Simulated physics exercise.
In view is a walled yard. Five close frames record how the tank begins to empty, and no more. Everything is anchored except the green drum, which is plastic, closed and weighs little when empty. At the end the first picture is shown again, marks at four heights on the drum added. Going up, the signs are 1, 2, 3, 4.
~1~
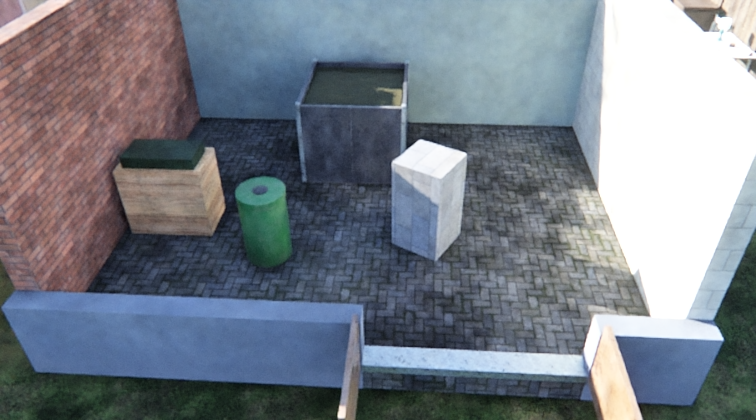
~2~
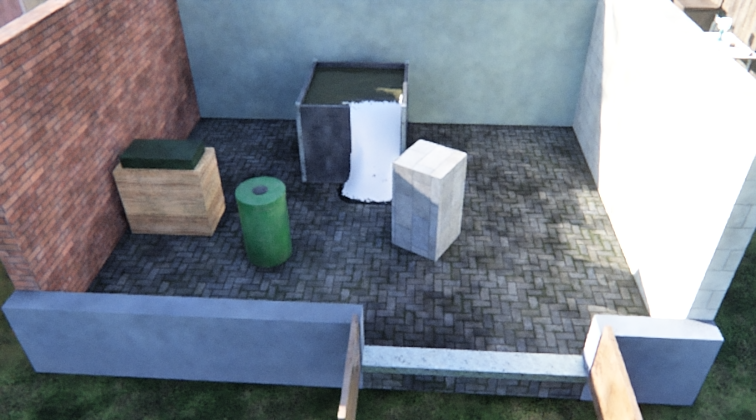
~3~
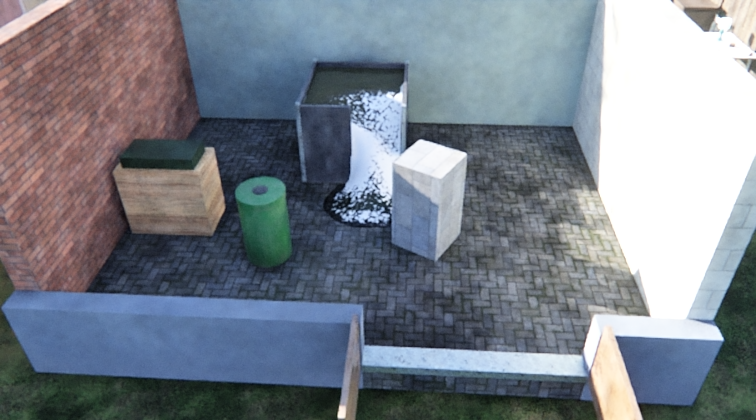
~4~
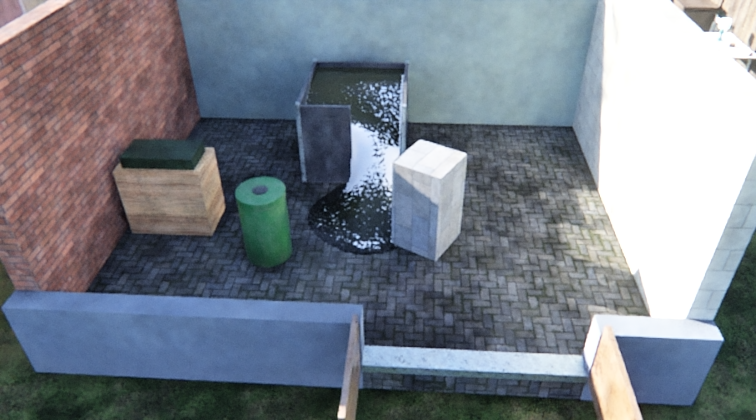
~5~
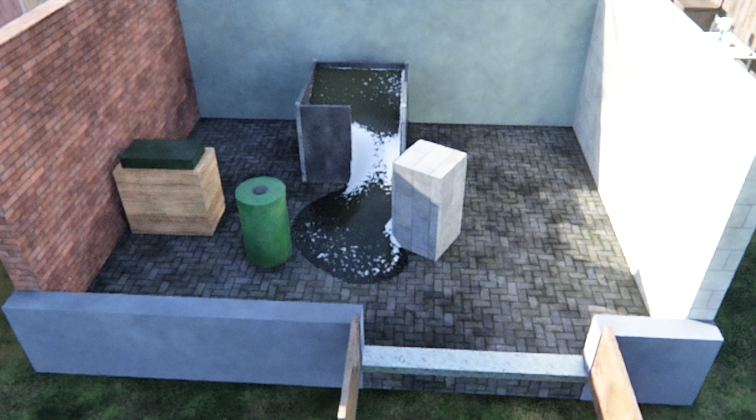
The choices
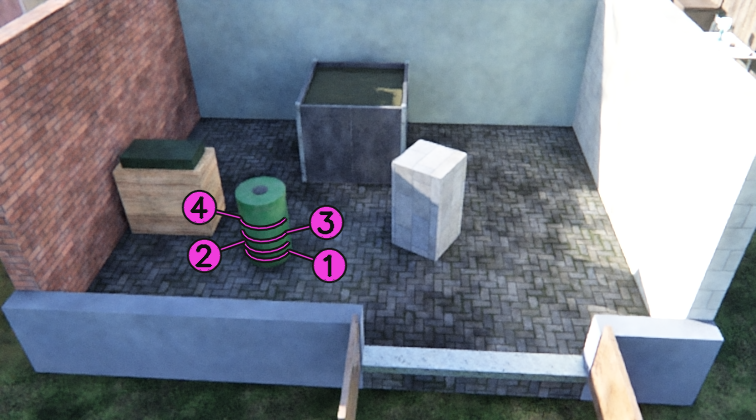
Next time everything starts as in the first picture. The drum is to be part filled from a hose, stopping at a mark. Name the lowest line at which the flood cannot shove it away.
That is mark 2.
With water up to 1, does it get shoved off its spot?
Yes, it does.
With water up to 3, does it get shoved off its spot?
No, not at all.
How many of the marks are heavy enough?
Three of the four.
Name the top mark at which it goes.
That would be 1.
On the marked copy, 1 at (263, 260); 2 at (262, 252); 3 at (260, 241); 4 at (258, 228); from the bottom up 1, 2, 3, 4.
With 1, it is pushed about its own width away.
With 2, it shifts by a finger or two and stays.
With 3, it does not move.
With 4, it does not move.
